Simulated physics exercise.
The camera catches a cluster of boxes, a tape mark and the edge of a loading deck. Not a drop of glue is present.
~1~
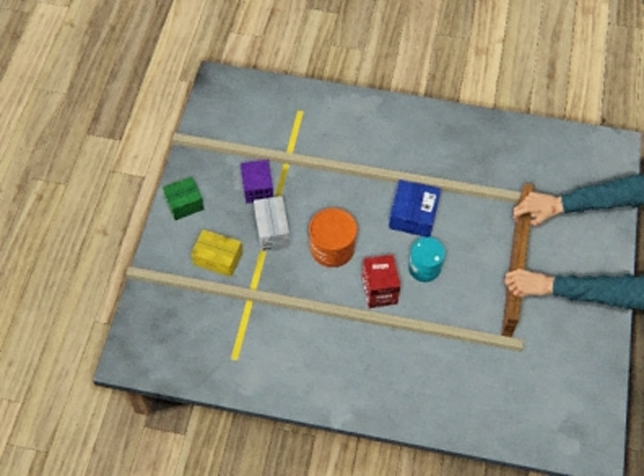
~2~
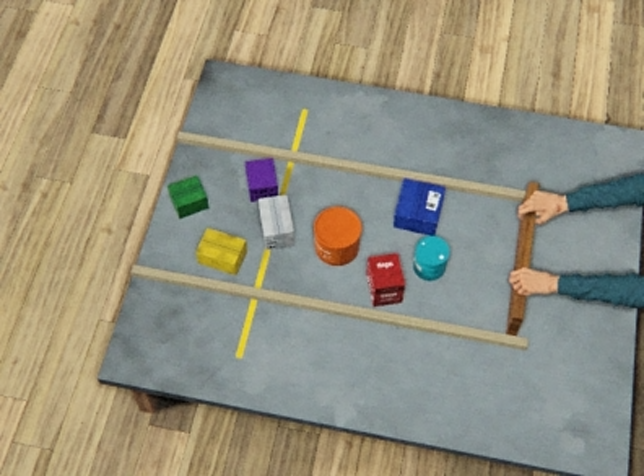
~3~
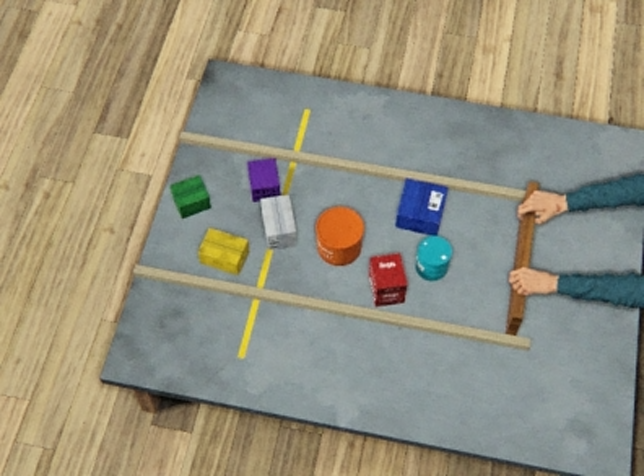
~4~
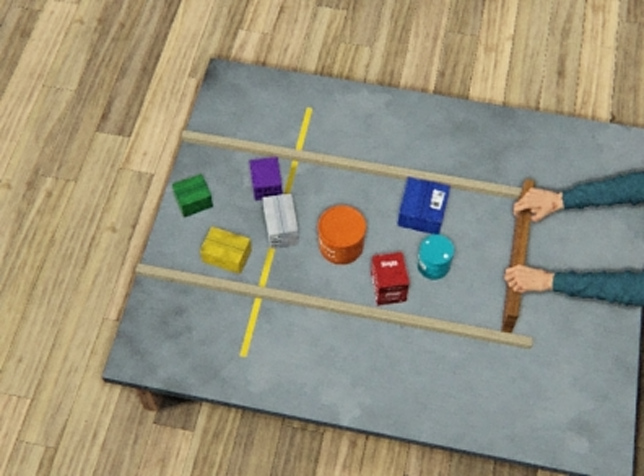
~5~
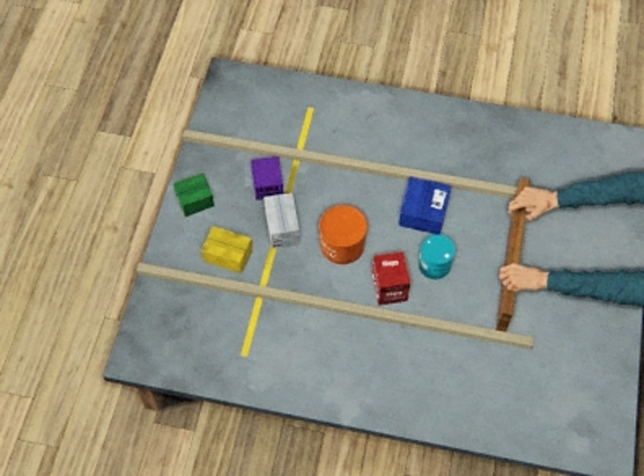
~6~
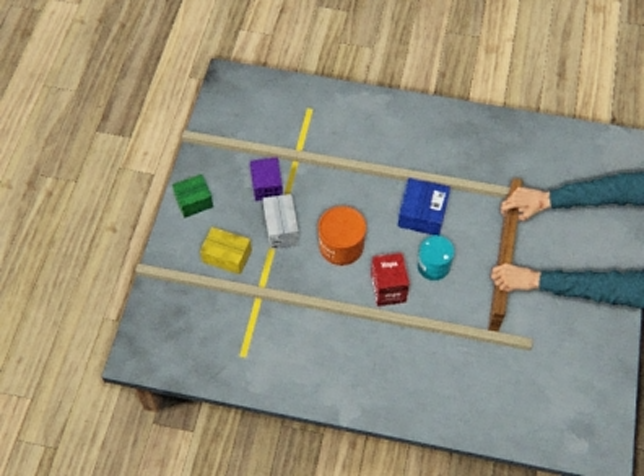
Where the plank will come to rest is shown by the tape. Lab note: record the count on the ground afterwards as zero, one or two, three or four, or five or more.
I expect not even one to end up below.
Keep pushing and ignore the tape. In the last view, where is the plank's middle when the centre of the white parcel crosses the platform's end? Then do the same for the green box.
First near (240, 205), second near (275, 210).
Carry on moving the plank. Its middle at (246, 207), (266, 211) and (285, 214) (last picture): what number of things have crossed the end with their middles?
By position: 1 / 1 / 0.
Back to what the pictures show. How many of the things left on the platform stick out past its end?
Count of overhanging things: 1.
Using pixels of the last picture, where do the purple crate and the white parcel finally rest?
First: About (234, 172); second: About (196, 195).
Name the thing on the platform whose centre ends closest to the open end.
The green box ends nearest.
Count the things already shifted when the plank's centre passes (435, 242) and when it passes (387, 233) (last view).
The counts are 2 and 4.
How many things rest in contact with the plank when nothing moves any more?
The count is 3.
Soon after, none off yet; green box at rest near (193, 196); yellow box at rest near (226, 251); purple crate at rest near (266, 179).
In the end, the number that fall off is zero.
